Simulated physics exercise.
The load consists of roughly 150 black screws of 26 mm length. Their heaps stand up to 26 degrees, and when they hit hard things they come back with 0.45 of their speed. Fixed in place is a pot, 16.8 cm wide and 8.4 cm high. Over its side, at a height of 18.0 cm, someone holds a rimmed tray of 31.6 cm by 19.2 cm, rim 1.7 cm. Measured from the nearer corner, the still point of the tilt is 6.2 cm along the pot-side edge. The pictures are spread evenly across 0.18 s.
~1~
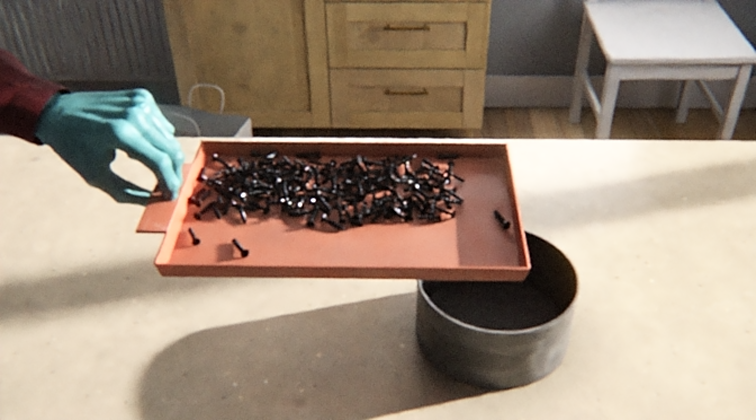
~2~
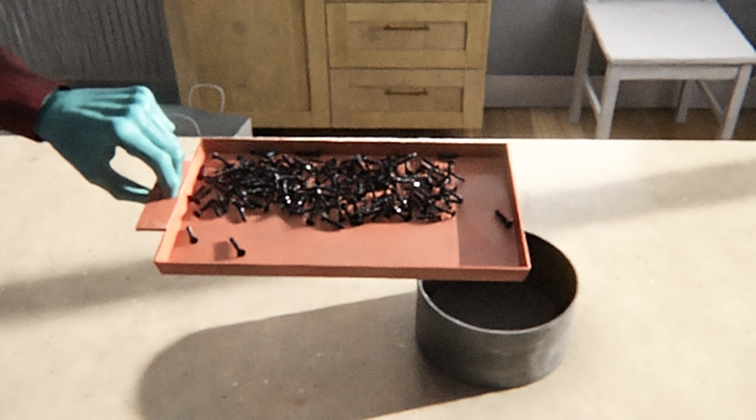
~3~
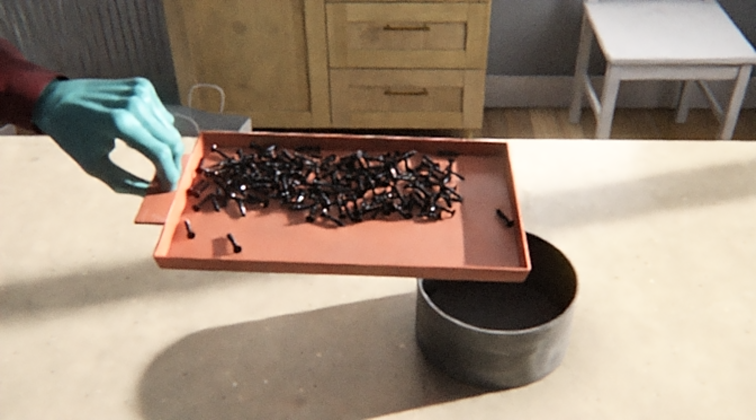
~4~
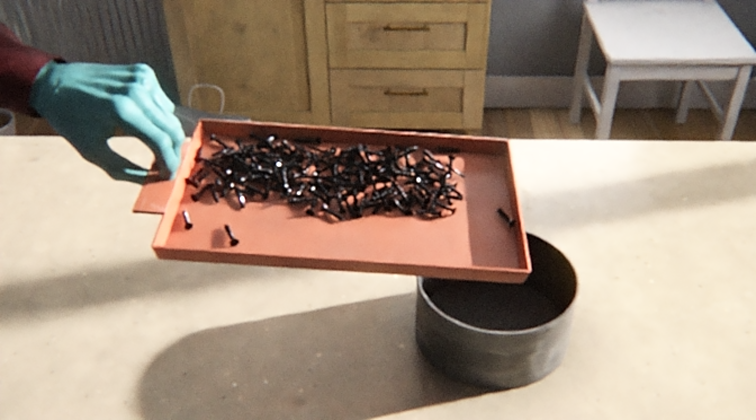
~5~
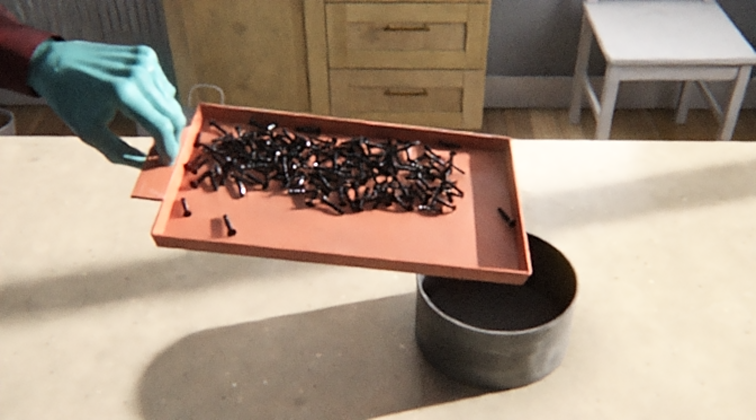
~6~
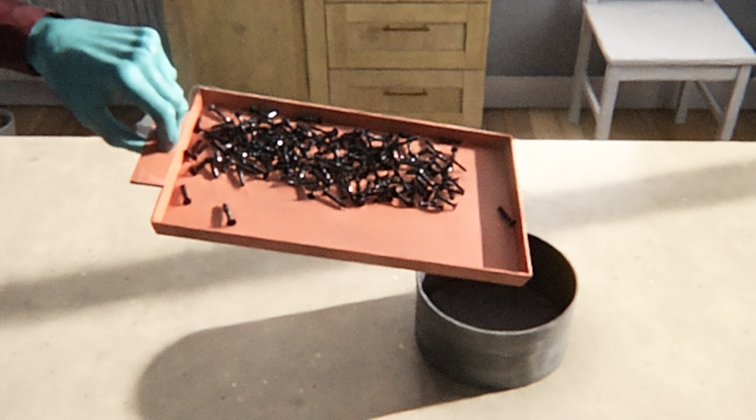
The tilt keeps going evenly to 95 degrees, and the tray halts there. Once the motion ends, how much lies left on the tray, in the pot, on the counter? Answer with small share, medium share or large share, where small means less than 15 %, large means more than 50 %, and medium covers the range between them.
Left on the tray - small share; pot - small share; counter - large share.
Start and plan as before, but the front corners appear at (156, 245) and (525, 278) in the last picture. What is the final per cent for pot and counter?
Pot: 0, counter: 100.
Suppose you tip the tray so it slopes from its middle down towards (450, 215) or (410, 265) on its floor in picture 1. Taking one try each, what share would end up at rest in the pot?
The share comes to roughly 45 in a hundred, then roughly 0 in a hundred.
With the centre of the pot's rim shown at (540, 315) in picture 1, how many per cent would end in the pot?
I'd put it at around 75 per cent.
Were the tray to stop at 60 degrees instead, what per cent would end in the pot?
That comes out at some 5 per cent.
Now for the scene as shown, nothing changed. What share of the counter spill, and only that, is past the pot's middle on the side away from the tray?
That comes to roughly 100 percent.
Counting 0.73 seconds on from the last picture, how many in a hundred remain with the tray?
Estimate: About 15 percent.
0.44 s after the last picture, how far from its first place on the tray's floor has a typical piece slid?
By then it sits near 11 cm from where it began.
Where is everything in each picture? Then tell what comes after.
In the first picture, tray tilt 0 degrees, front corners at (159, 261) and (525, 265); middle of the pieces at (334, 184); pot at (497, 275).
In the second picture, tray tilt 0 degrees, front corners at (159, 259) and (525, 266); middle of the pieces at (334, 182).
In the third picture, tray tilt 2 degrees, front corners at (158, 253) and (525, 267); middle of the pieces at (334, 178).
In the fourth picture, tray tilt 5 degrees, front corners at (157, 244) and (526, 268), lowest corner right front; middle of the pieces at (334, 172).
In the fifth picture, tray tilt 8 degrees, front corners at (156, 231) and (526, 270), lowest corner right front; middle of the pieces at (335, 163).
In the sixth picture, tray tilt 11 degrees, front corners at (156, 219) and (527, 272), lowest corner right front; middle of the pieces at (336, 155); pot at (497, 275).
Then, 0.44 s after the last picture, tilt 52 degrees; the tray holds 100 %, the pot 0 %.
Then, 0.73 s after the last picture, tilt 78 degrees; the tray holds 15 %, the pot 0 %.
Then, 1.12 s after the last picture, tilt 95 degrees; the tray holds 0 %, the pot 5 %.
In the end, tray 0 %, pot 5 %, counter 95 %.
